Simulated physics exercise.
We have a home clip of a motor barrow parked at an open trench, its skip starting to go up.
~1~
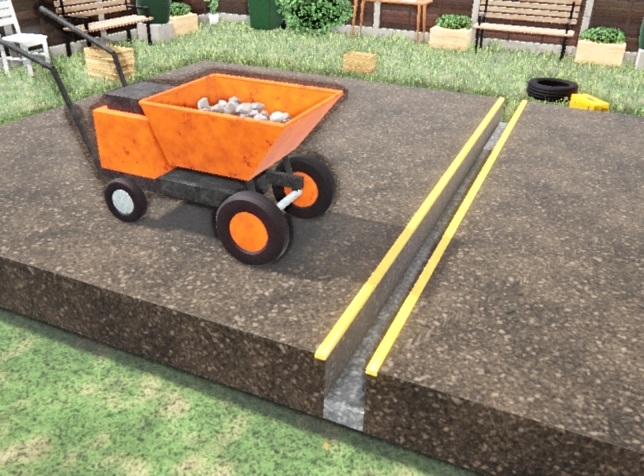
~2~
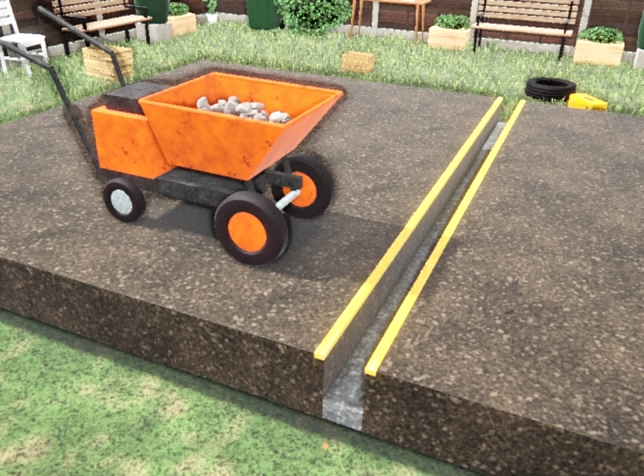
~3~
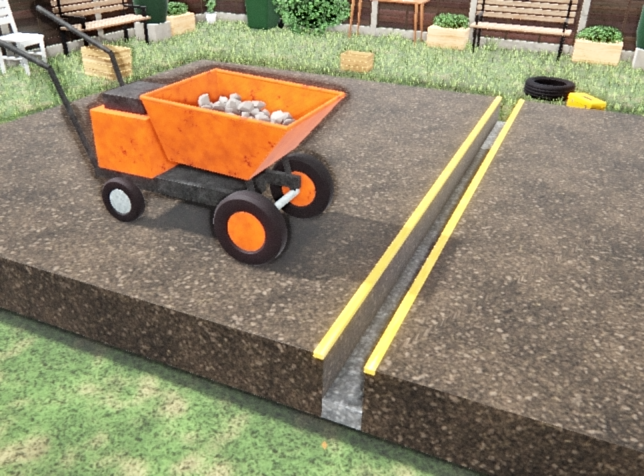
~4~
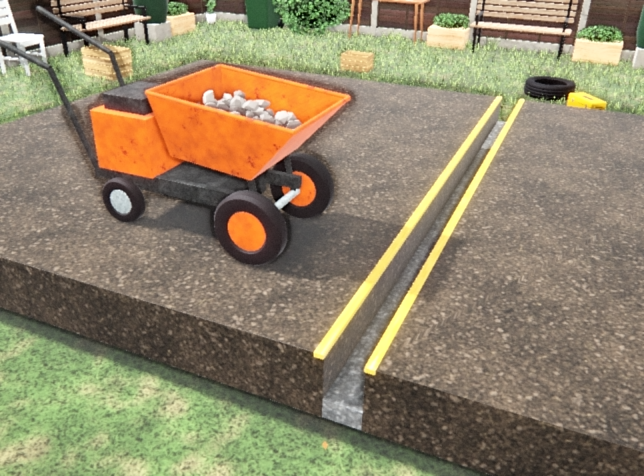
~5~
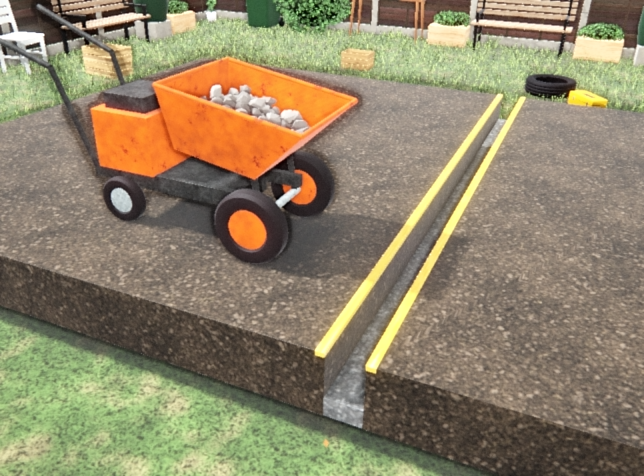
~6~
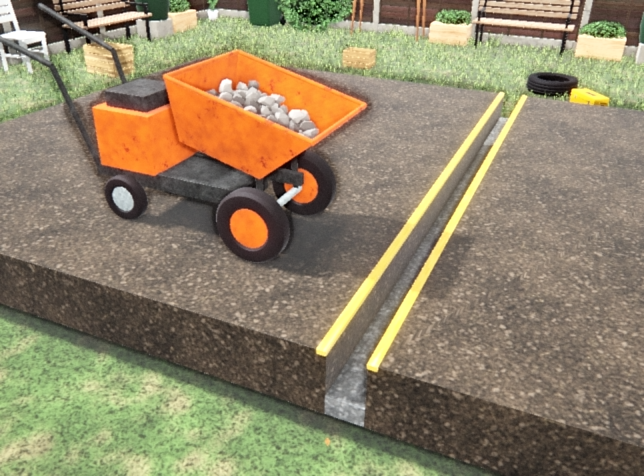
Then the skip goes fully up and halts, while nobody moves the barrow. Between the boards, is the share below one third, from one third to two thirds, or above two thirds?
Amount in: Above two thirds.
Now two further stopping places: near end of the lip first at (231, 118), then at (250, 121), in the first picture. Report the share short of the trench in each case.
The first position yields around 40 per cent; the second yields around 30 per cent.
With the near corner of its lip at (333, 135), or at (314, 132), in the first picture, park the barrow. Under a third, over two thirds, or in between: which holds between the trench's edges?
The first try: Under a third. The second: Under a third.
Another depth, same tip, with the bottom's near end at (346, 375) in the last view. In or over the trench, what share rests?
Something close to 50 per cent.
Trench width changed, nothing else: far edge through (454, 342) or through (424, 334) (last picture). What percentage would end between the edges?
Close to 100 per cent in the first, close to 100 per cent in the second.
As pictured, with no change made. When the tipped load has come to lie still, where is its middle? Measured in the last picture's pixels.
I'd say the middle ends up at about (405, 282).
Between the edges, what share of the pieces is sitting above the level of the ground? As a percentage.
15 per cent, near enough.
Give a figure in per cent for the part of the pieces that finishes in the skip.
10 per cent, roughly.
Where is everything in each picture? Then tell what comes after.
The first picture shows lip of the skip at (285, 127), level; top of the load at (231, 118), broken stones; first edge of the trench at (347, 317); far edge at (394, 330), the trench under half as wide as the skip, and about as deep as wide.
The second picture shows lip of the skip at (285, 127), level; top of the load at (230, 117).
The third picture shows lip of the skip at (288, 129), tipped barely; top of the load at (232, 115).
The fourth picture shows lip of the skip at (294, 133), tipped a little; top of the load at (234, 116).
The fifth picture shows lip of the skip at (302, 137), tipped a little; top of the load at (228, 112).
The sixth picture shows lip of the skip at (313, 143), tipped clearly; top of the load at (236, 108); first edge of the trench at (348, 313); far edge at (395, 326).
Soon after the last picture, skip tipped steeply; all in the skip.
A little later, skip tipped right over; most in the skip; a small part in or heaped over the trench; a stray few beyond it.
Later still, skip tipped right over; a small part in the skip; a stray few short of the trench; about two thirds in or heaped over the trench; a small part beyond it.
By the end, skip tipped right over; a small part in the skip; a stray few short of the trench; most in or heaped over the trench; a small part beyond it.
